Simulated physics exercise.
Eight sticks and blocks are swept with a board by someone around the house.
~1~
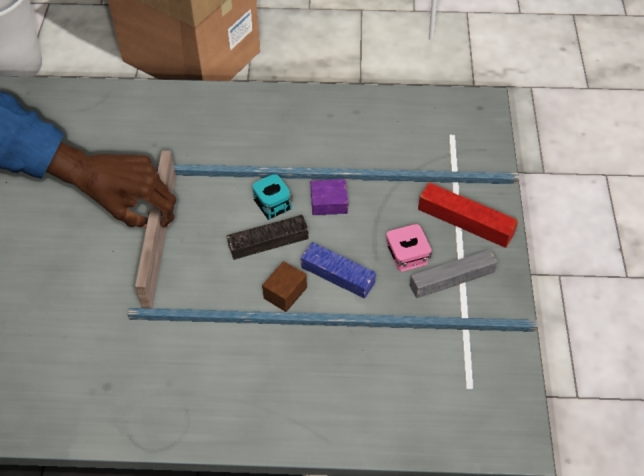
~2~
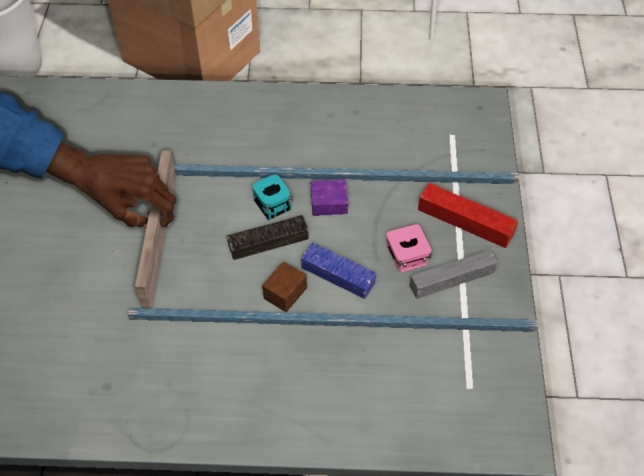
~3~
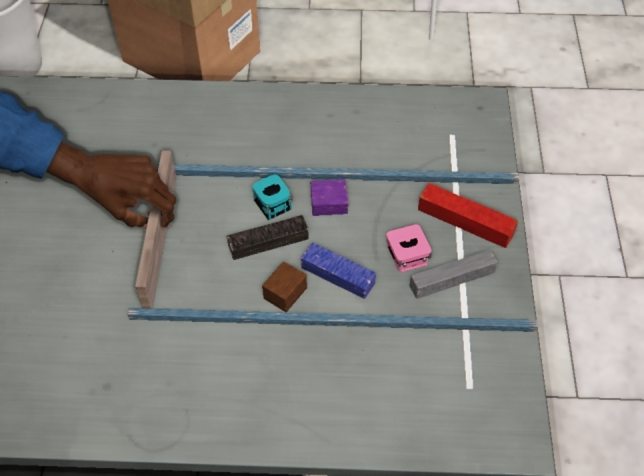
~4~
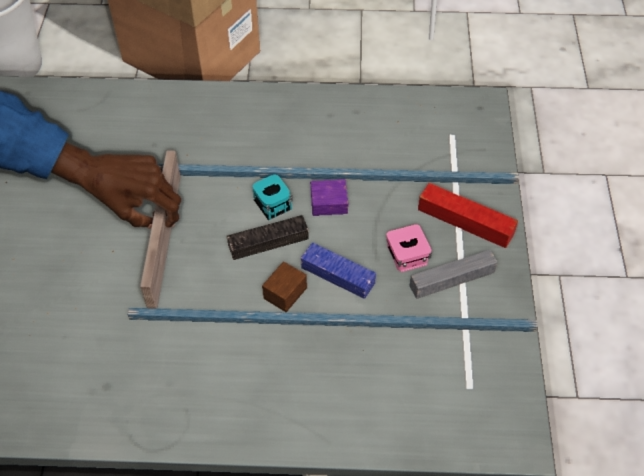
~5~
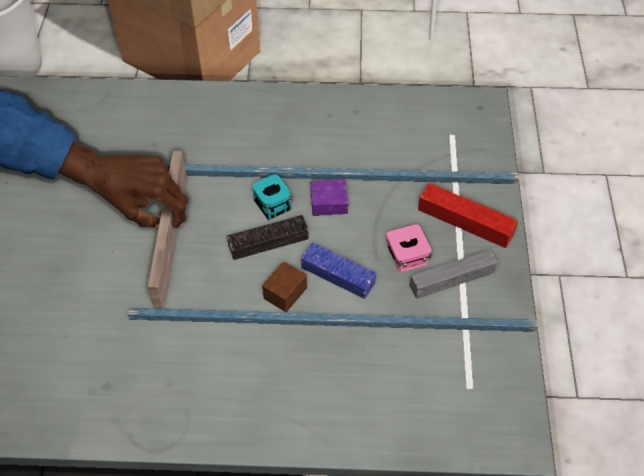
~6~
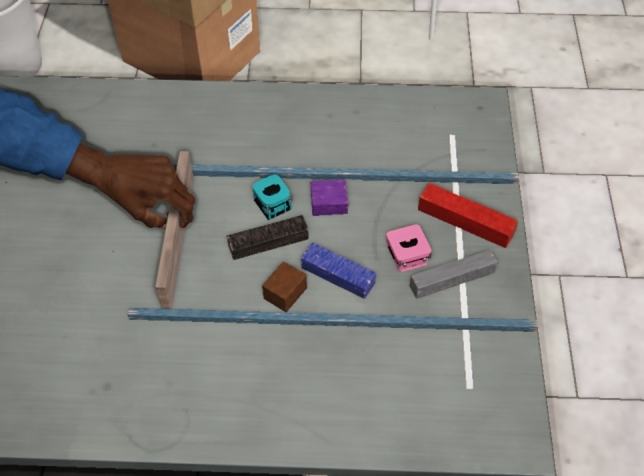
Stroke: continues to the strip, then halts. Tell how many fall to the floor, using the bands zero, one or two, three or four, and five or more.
One or two fall to the floor.
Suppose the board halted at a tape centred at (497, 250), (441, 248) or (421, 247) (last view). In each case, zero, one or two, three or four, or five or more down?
Count per stopping tape, as listed: 5 or more, either one or two, just one or two.
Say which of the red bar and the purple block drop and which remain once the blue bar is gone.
I'd say the red bar ends up down, while the purple block stays where it is.
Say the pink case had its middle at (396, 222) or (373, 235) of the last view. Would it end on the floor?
In order, falls away; hangs on.
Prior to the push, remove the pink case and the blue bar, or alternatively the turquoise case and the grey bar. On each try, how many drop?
Result, first then second: 1, 1.
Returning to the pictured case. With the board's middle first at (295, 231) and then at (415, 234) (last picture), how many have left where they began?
First 5 and then 8.
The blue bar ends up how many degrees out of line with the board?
About 30° out of line.
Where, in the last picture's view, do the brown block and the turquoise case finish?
I'd put one at around (480, 299) and the other at around (474, 207).
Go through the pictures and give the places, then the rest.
Red bar (467, 215); grey bar (453, 274); pink case (408, 249); board (157, 227); tape (460, 248), in the first frame.
Grey bar (453, 274); black bar (268, 238), in the second frame.
Pink case (408, 249); blue bar (338, 270), in the third frame.
Red bar (467, 215); board (162, 227), in the fourth frame.
Grey bar (453, 274); purple block (329, 198), in the fifth frame.
Red bar (467, 215); grey bar (453, 274); pink case (408, 249); board (176, 228); tape (460, 248), in the sixth frame.
Soon after, none off yet; red bar at rest near (467, 215); grey bar at rest near (453, 274); pink case at rest near (408, 249).
At rest, the number that fall off is one or two; fallen, grey bar and red bar.
